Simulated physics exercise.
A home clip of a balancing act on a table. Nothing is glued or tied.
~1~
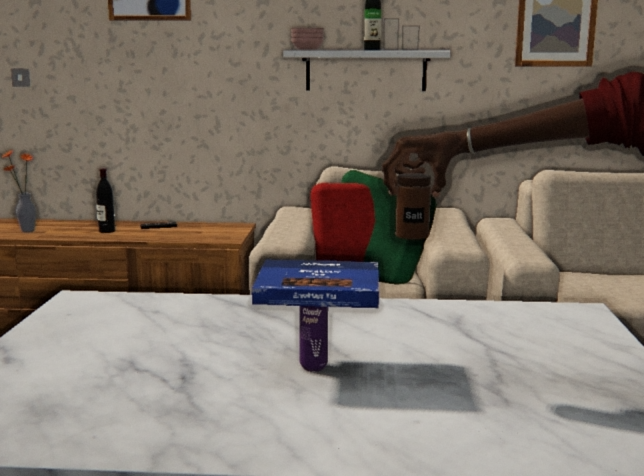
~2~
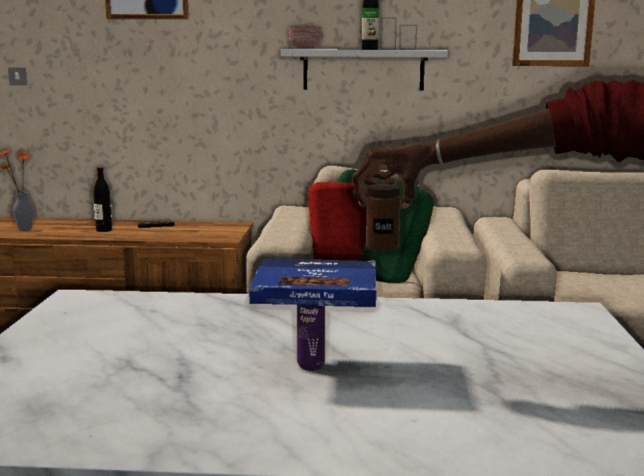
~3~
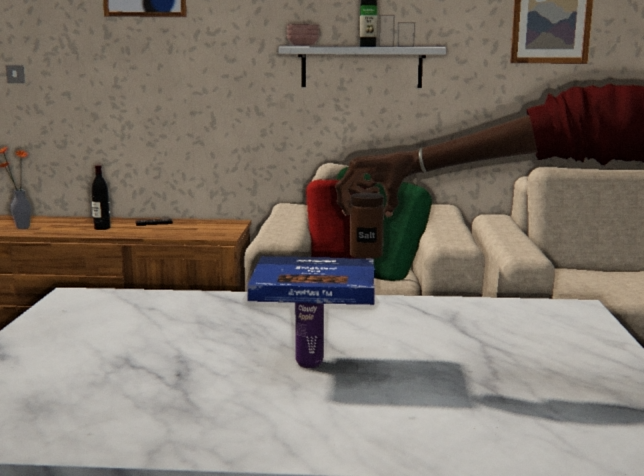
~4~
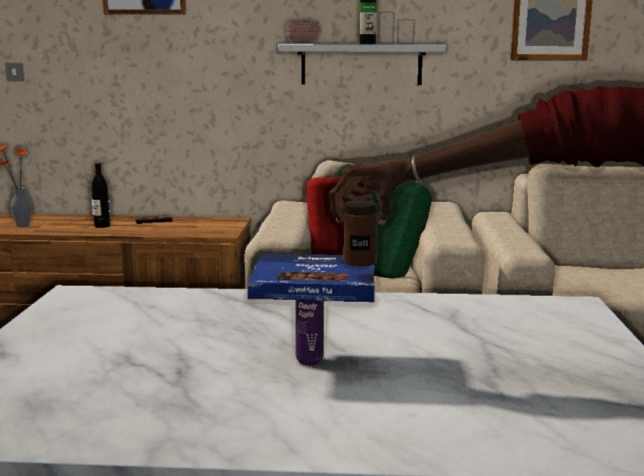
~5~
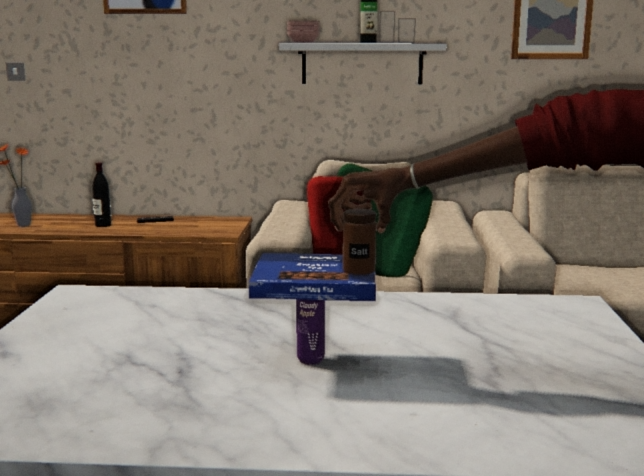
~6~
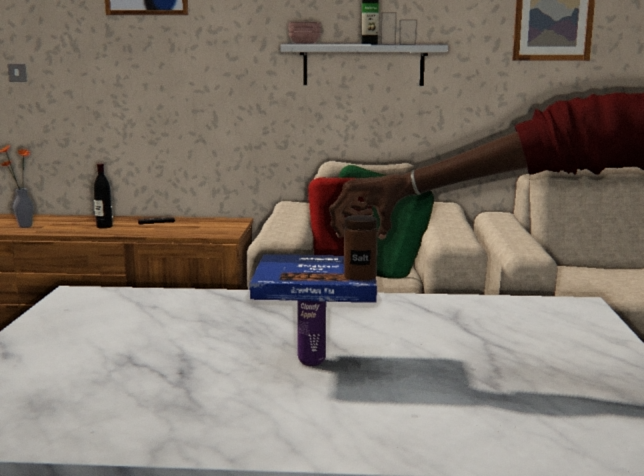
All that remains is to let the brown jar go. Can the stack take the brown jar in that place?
In the end the stack gives way.
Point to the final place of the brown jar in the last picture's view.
Near (420, 371).
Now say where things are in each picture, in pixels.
Coming down; brown jar (413, 206); blue packet (318, 282), in the first picture.
Coming down; brown jar (383, 217); blue packet (316, 281), in the second picture.
Coming down; brown jar (367, 225); blue packet (314, 279), in the third picture.
Coming down; brown jar (360, 233); blue packet (314, 276), in the fourth picture.
Coming down; brown jar (359, 241); blue packet (315, 275), in the fifth picture.
Set down, still held; brown jar (361, 248); blue packet (316, 277), in the sixth picture.
Then, 0.30 s on from there, brown jar now fallen; blue packet turned 32° from how it was put.
Then, 0.40 s on from there, blue packet turned 64° from how it was put.
Then, 0.60 s on from there, blue packet now fallen.
Then, 0.90 s on from there, things are still on the move.
In the end, fallen, blue packet and brown jar; purple can unmoved. At the end, from the last picture's camera, brown jar near (420, 371). The stack loses its balance.
